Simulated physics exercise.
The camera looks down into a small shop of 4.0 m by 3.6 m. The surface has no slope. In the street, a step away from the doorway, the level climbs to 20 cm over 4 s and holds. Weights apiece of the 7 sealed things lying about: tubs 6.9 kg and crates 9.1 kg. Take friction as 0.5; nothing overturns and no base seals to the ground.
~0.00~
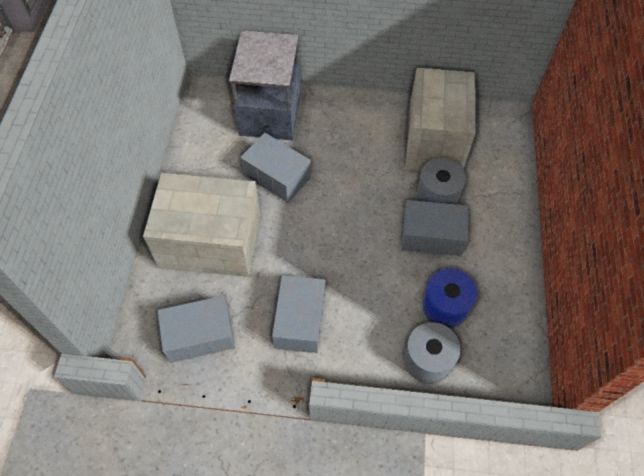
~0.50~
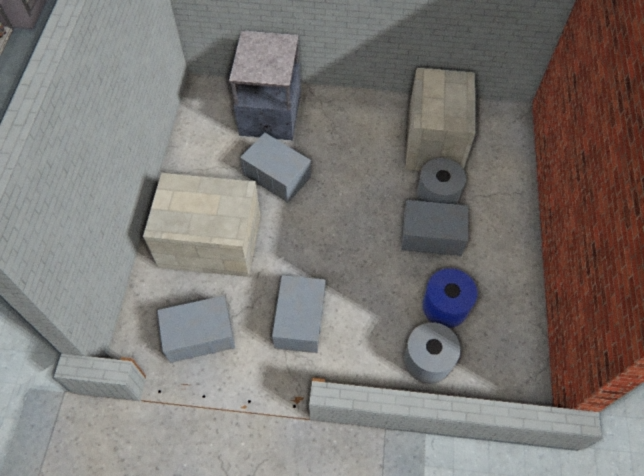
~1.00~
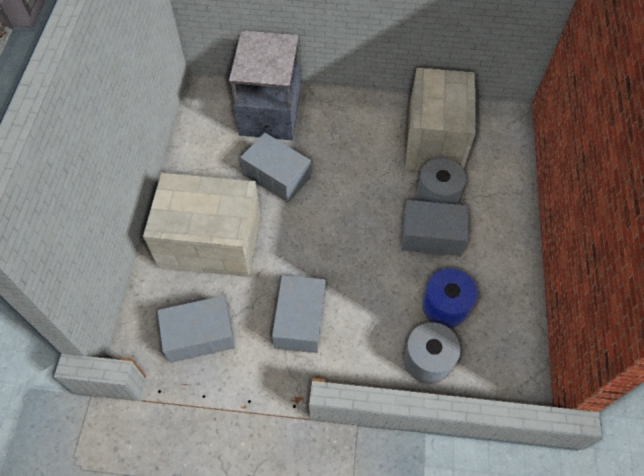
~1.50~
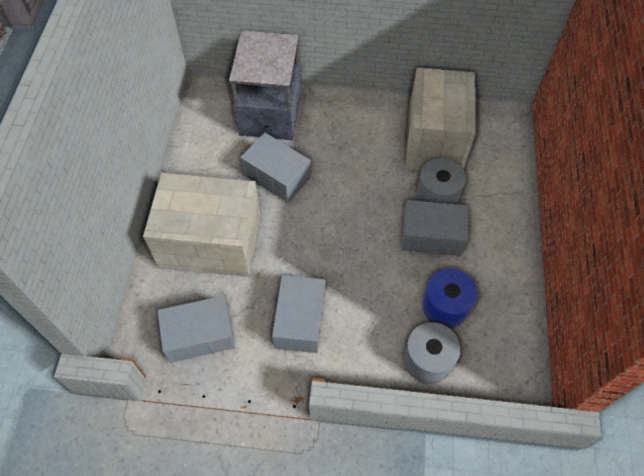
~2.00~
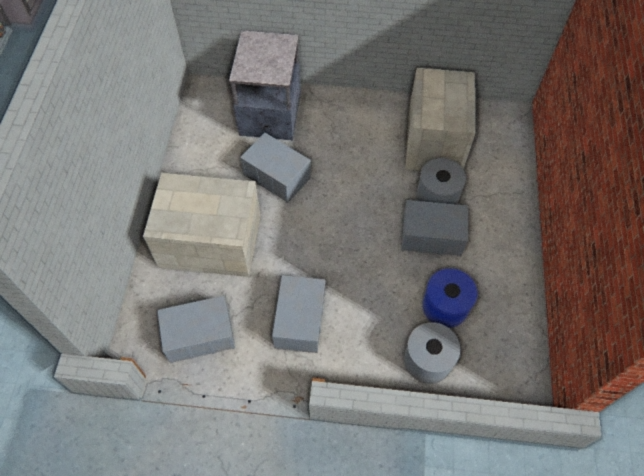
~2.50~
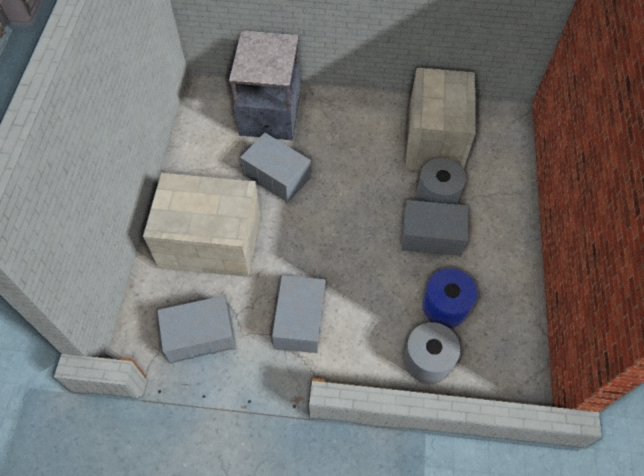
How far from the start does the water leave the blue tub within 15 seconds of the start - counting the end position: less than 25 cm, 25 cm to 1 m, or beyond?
Blue tub moves a short way.
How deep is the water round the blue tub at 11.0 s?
About 8 cm.
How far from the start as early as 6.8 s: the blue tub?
About 5 cm.
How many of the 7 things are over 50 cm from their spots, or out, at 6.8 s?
By then 1.
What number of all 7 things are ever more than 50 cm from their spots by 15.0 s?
I count 7.
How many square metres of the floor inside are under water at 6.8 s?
Roughly 12.0 m2.
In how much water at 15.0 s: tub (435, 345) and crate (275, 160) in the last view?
Roughly 17 and 12 cm.
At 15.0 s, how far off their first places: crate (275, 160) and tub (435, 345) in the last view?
In that order: 100 cm, 200 cm.
After 3.5 s the blue tub is near (452, 291), 0.0 m from its start, aground; 0 afloat.
After 6.8 s the blue tub is near (459, 292), 0.1 m from its start, aground; 1 afloat.
After 11.0 s the blue tub is near (479, 375), 0.8 m from its start, afloat; 7 afloat.
After 15.0 s the blue tub is near (432, 248), 0.4 m from its start, afloat; 7 afloat.
